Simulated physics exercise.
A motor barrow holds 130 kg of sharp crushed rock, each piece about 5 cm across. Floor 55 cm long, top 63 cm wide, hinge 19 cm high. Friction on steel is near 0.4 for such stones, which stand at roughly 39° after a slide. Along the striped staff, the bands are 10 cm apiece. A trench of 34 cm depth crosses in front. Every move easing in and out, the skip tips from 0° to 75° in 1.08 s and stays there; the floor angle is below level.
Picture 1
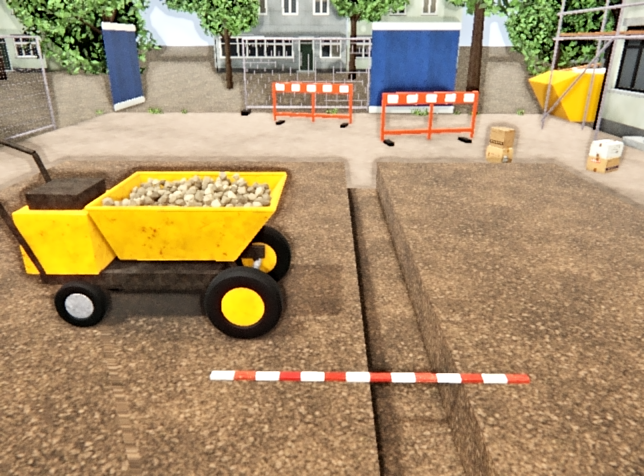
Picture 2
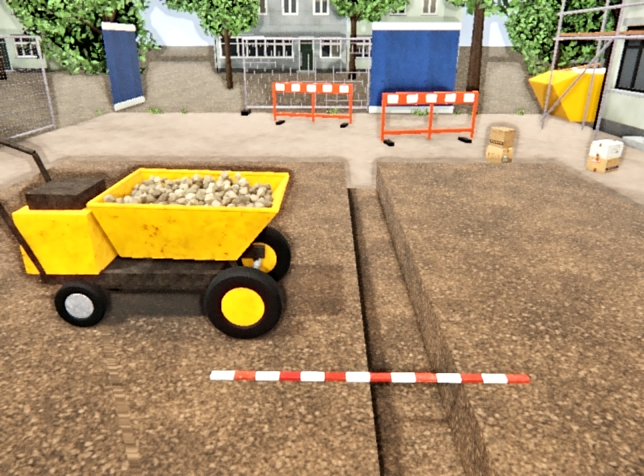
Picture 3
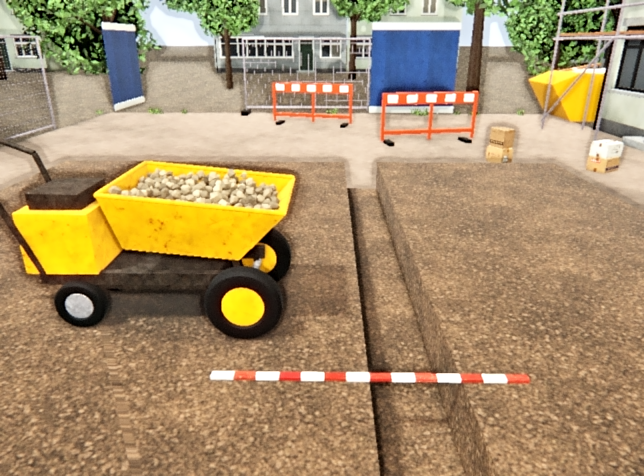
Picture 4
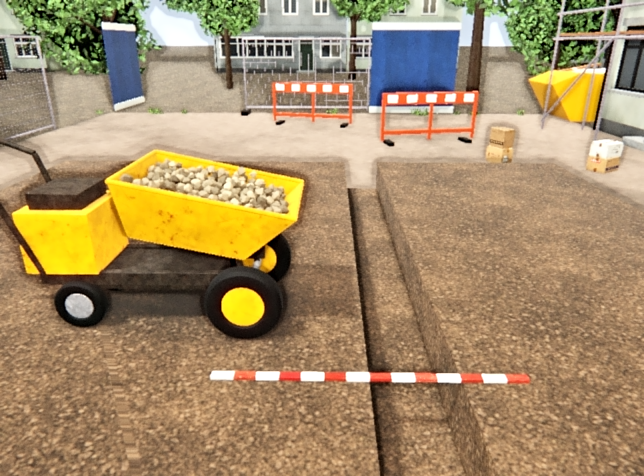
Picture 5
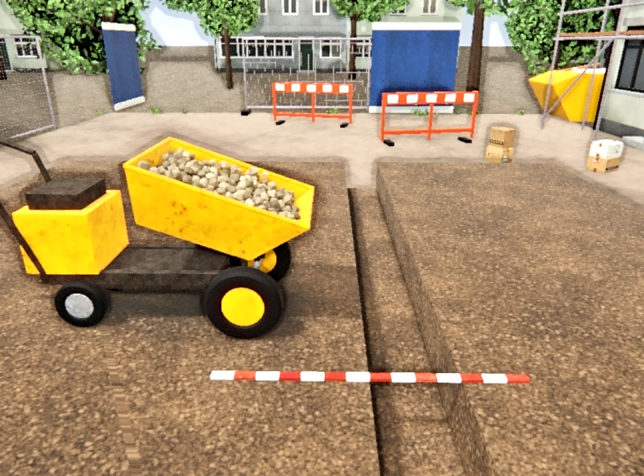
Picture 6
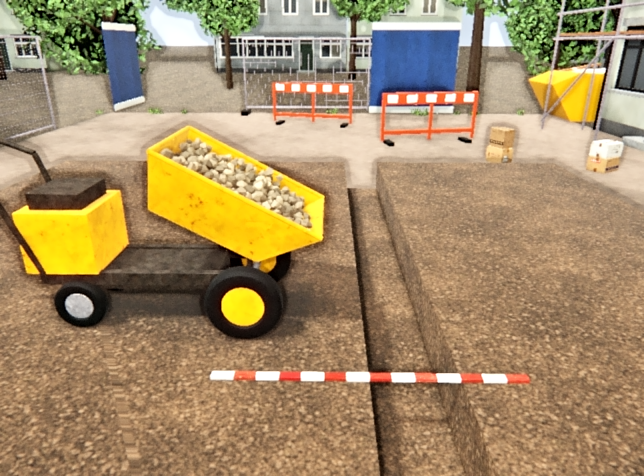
A yellow motor barrow loaded with crushed rock stood still beside a trench, behind a red-and-white striped staff, while its skip tilted steadily forward, the back rising and the front lip dipping to the right.
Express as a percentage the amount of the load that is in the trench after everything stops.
The amount is close to 100 per cent of the load.
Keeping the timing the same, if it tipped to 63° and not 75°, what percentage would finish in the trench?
About 55%.
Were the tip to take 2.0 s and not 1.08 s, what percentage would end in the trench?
In that case some 100 per cent.
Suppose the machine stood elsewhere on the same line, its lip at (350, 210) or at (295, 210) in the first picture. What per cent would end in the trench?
Roughly 55 in a hundred, then 100 in a hundred.
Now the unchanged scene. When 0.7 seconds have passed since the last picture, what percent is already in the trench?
About 35 per cent by then.
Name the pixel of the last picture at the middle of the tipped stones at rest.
Around (393, 345).
Then, 0.4 s after the last picture the floor is at 63°, 100 % in the skip; the foremost stones are at (350, 269).
Then, 0.7 s after the last picture the floor is at 75°, 62 % in the skip, 2 % short of the trench, 36 % in the trench; the foremost stones are at (421, 339).
Then, 1.1 s after the last picture the floor is at 75°, 27 % in the skip, 2 % short of the trench, 72 % in the trench; the foremost stones are at (425, 345).
Then, 3.0 s after the last picture the floor is at 75°, 0 % in the skip, 100 % in the trench; the foremost stones are at (425, 340).
